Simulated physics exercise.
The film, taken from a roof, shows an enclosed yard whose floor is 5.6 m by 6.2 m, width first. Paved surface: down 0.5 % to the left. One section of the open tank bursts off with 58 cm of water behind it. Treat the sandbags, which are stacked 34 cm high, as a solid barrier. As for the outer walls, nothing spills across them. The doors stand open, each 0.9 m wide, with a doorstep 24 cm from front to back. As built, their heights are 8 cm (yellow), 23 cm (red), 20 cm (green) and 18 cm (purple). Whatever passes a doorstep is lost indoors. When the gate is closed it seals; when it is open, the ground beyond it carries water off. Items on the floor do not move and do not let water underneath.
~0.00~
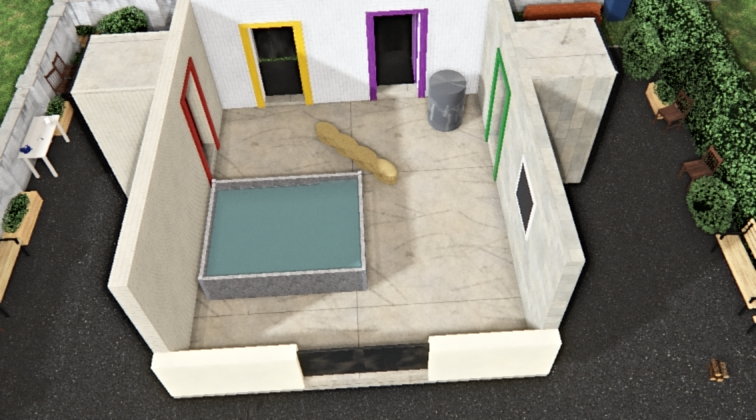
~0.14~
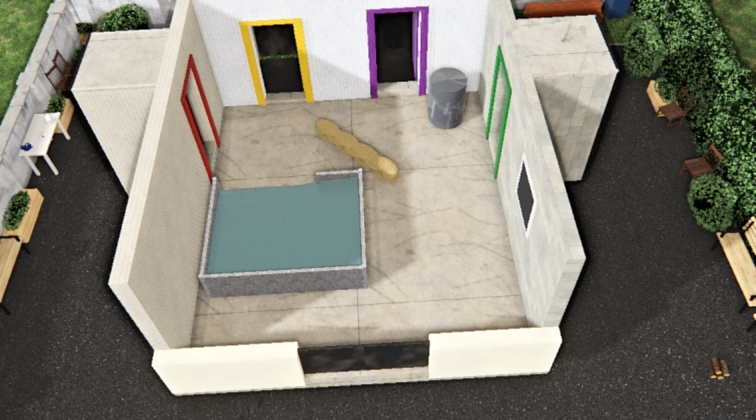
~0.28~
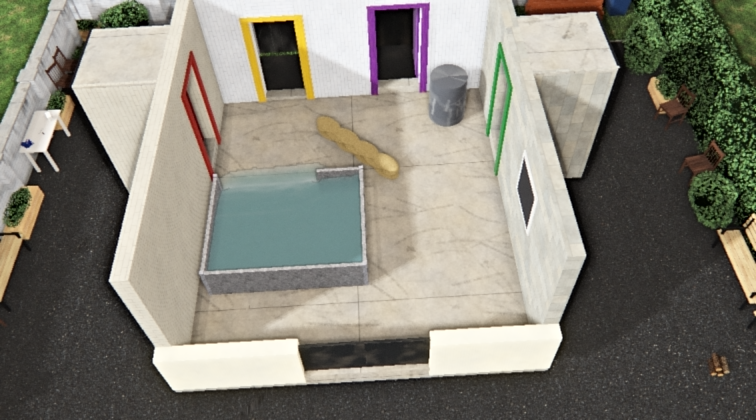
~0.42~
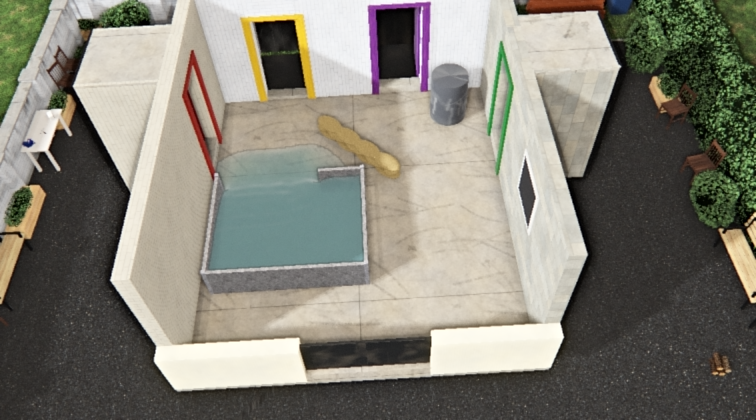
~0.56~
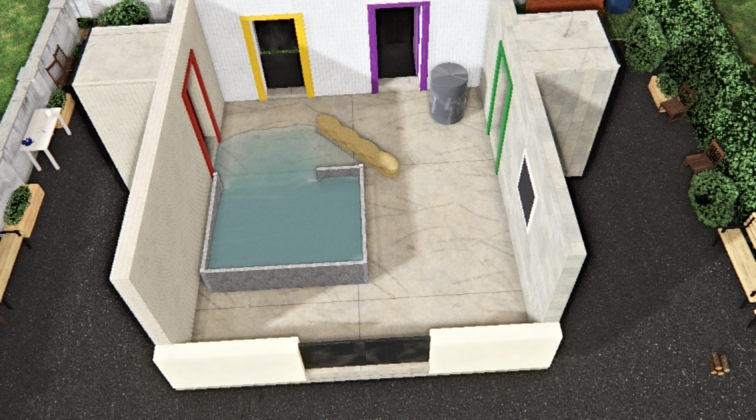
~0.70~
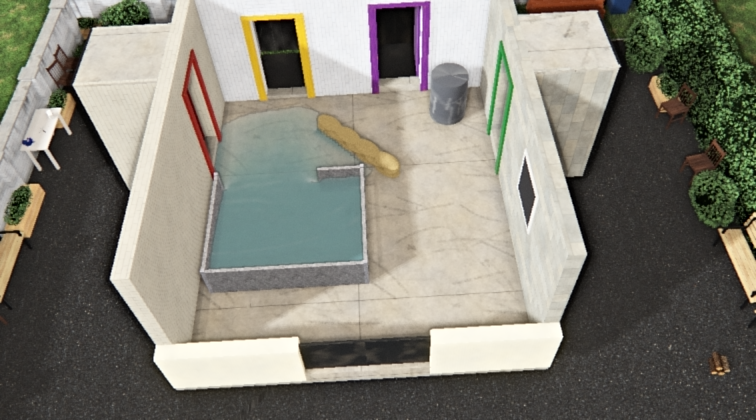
Walled yard seen from above, water pouring through a gap in the open tank's far side and spreading across the pale floor.
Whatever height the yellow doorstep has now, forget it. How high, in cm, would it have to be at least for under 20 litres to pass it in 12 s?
At least about 35 cm.
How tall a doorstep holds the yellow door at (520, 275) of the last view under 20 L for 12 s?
Minimum: Close to 7.0 cm.
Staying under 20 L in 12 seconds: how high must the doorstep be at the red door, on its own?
The red door needs around 22 cm.
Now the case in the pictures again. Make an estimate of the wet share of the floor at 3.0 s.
Some 35 per cent is wet.
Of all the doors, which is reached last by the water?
Green, last of all.
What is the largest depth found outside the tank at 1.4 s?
Max depth: About 44 cm.
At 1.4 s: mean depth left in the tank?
About 37 centimetres.
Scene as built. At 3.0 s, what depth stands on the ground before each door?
Lab note, cm: Yellow 29; red 23; green 0; purple 5.
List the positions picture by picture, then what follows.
In the first picture, the open tank at (285, 226) is whole and still, 58 cm deep; the yellow door at (279, 69) is dry.
In the second picture, the front is at a hidden place, 0.3 m from the gap on the far side; 0.4 m2 of floor is wet, 58 cm left at the back.
In the third picture, the gap is on the far side, the front 0.7 m out at (308, 166); the back of the open tank holds 58 cm.
In the fourth picture, the gap is on the far side, the front 1.2 m out at (292, 149); the back of the open tank holds 58 cm.
In the fifth picture, the front is at (289, 129), 1.8 m from the gap on the far side; 4.1 m2 of floor is wet, 57 cm left at the back.
In the sixth picture, water pours out on the far side and has run 2.3 m, to (282, 112); about 7 cm deep outside, 51 cm at the back; the yellow door at (281, 62), 2.7 m from the gap, is still 0.4 m from the nearest water.
After 1.4 s water covers 25 % of the floor, deepest (44 cm) near (226, 104); 9 cm at the yellow door, 68 litres in over its 8 cm doorstep.
After 3.0 s water covers 35 % of the floor, deepest (38 cm) near (234, 103); 29 cm at the yellow door, 392 litres in over its 8 cm doorstep.
After 12.0 s water covers 95 % of the floor, deepest (18 cm) near (189, 367); 8 cm at the yellow door, 664 litres in over its 8 cm doorstep.
At the yellow door as built, the water arrived by 0.8 s and peaked near 36 cm at 2.2 s.
Run again over the same 12 s with other heights there, 58 litres in over 30 cm, 4 litres over 40 cm. The limit of 20 litres is kept from about 35 cm up.
